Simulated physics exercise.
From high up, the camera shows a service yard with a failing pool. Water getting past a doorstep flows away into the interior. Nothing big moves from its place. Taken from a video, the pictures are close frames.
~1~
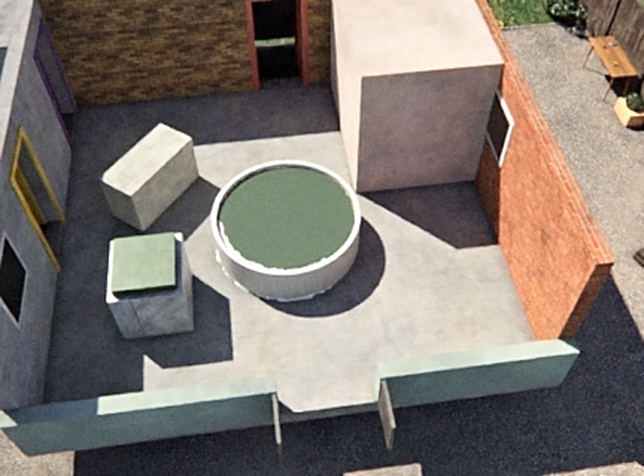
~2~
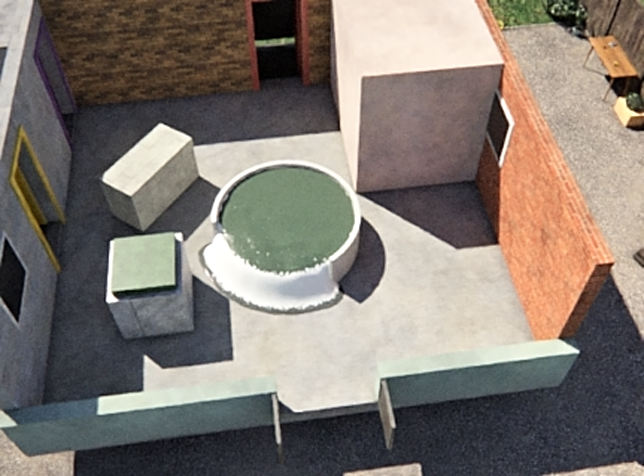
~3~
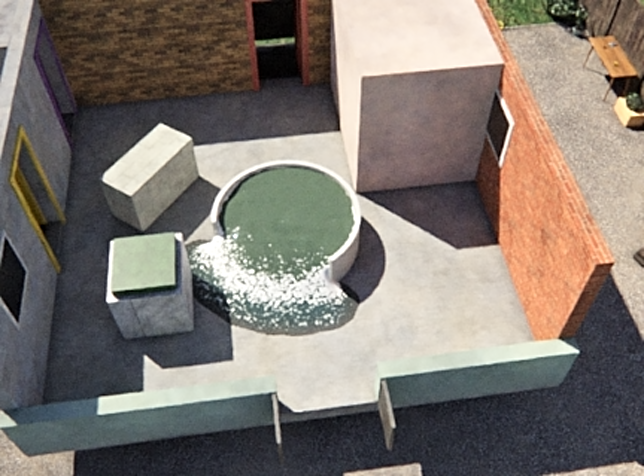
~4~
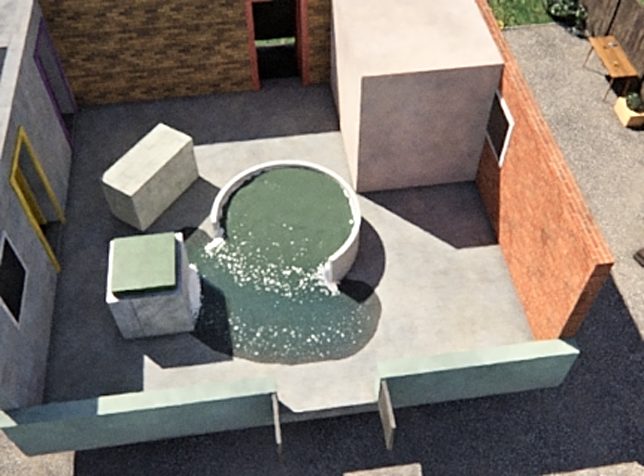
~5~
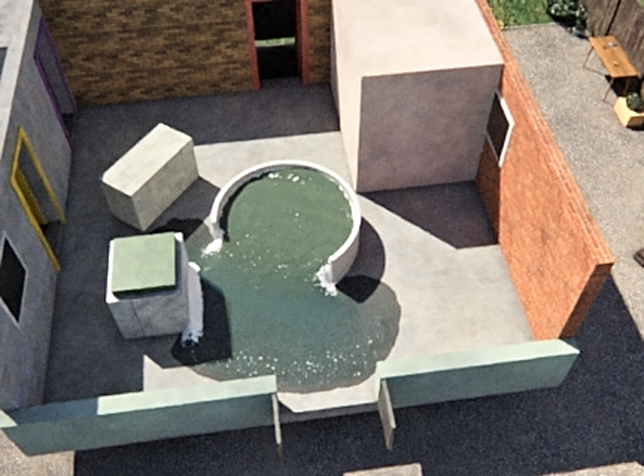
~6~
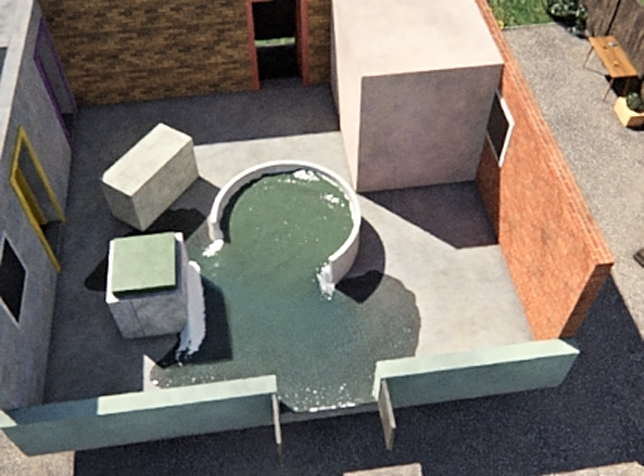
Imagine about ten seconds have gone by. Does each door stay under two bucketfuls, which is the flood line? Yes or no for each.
Purple door - yes, stays under; red door - yes, stays under; yellow door - yes, stays under.
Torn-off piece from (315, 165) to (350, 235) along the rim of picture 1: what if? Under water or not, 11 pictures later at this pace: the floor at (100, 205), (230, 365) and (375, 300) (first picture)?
In that order: Free of water, not flooded, clear.
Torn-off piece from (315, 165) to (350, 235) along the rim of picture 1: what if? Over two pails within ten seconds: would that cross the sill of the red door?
Well, it turns out the red door crosses the threshold.
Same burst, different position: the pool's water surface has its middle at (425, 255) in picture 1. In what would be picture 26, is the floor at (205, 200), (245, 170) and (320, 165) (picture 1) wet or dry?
Point by point: Still bare; still bare; still bare.
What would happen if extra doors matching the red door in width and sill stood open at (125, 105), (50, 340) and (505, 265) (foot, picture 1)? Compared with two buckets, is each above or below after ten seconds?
Taken in sequence, they go: Exceeded, exceeded, not exceeded.
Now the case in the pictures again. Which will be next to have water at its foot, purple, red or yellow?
That would be the yellow-painted one.
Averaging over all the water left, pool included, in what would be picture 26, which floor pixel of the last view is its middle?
I'd mark it close to (213, 308).
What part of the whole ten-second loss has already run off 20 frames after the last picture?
Around 65 percent.
A moment on, water covers 30 % of the floor; the purple door not reached, the red door not reached, the yellow door wet at the sill, nothing in.
Next, water covers 35 % of the floor; the purple door not reached, the red door not reached, the yellow door under two buckets in.
Then, water covers 50 % of the floor; the purple door wet at the sill, nothing in, the red door not reached, the yellow door under two buckets in.
Later, water covers 75 % of the floor; the purple door wet at the sill, nothing in, the red door not reached, the yellow door under two buckets in.
In the end, water covers 100 % of the floor; the purple door under two buckets in, the red door under two buckets in, the yellow door under two buckets in.
